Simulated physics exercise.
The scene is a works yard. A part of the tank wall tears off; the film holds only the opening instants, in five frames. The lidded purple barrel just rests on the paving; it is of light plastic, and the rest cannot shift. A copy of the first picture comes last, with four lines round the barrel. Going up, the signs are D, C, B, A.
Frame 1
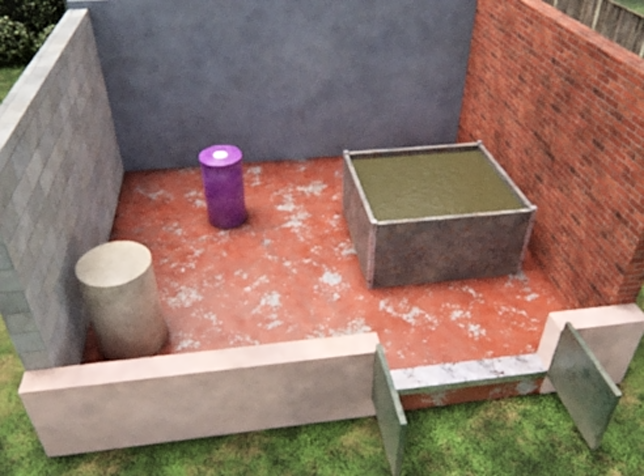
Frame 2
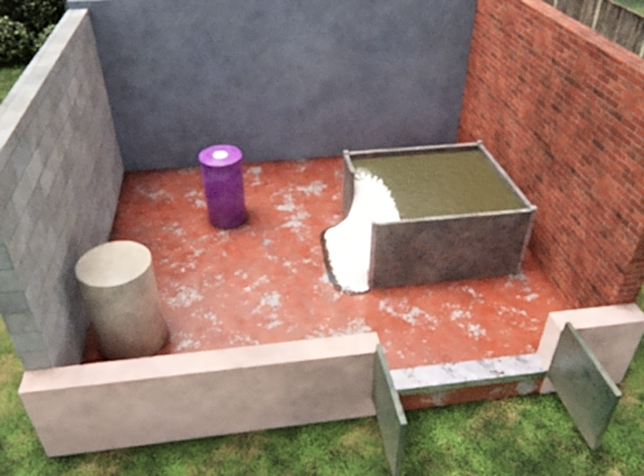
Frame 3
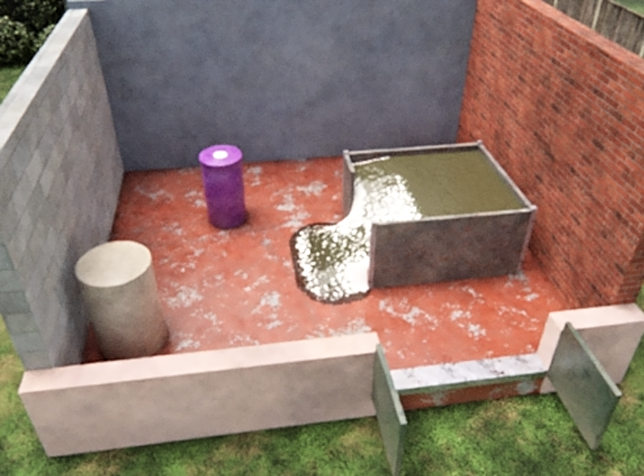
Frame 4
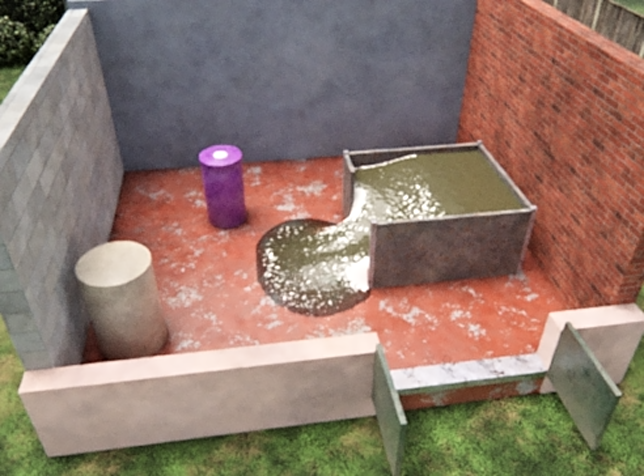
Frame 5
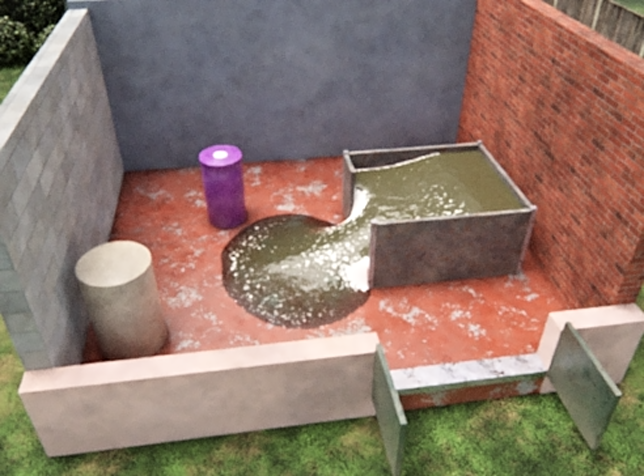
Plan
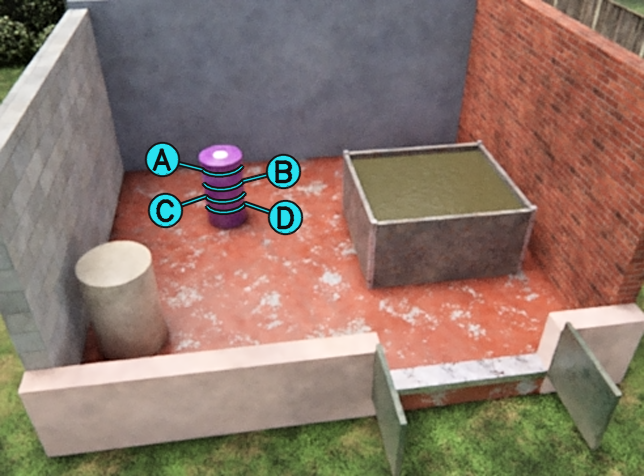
At first, a tank full of murky water stands in a walled yard, with a purple barrel and a pale cylinder to its left. The tank's left side opens and water gushes out onto the red ground. The dark, glinting pool spreads leftward, nearer the purple barrel, while the tank's level lowers.
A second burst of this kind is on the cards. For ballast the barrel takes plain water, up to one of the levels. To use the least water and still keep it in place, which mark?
Go for D.
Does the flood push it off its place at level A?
No, not at all.
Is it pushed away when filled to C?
No.
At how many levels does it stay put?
All of them.
On the marked copy, A at (222, 174); B at (224, 189); C at (225, 201); D at (226, 212); from the bottom up D, C, B, A.
With A, it does not move.
With B, it does not move.
With C, it does not move.
With D, it does not move.
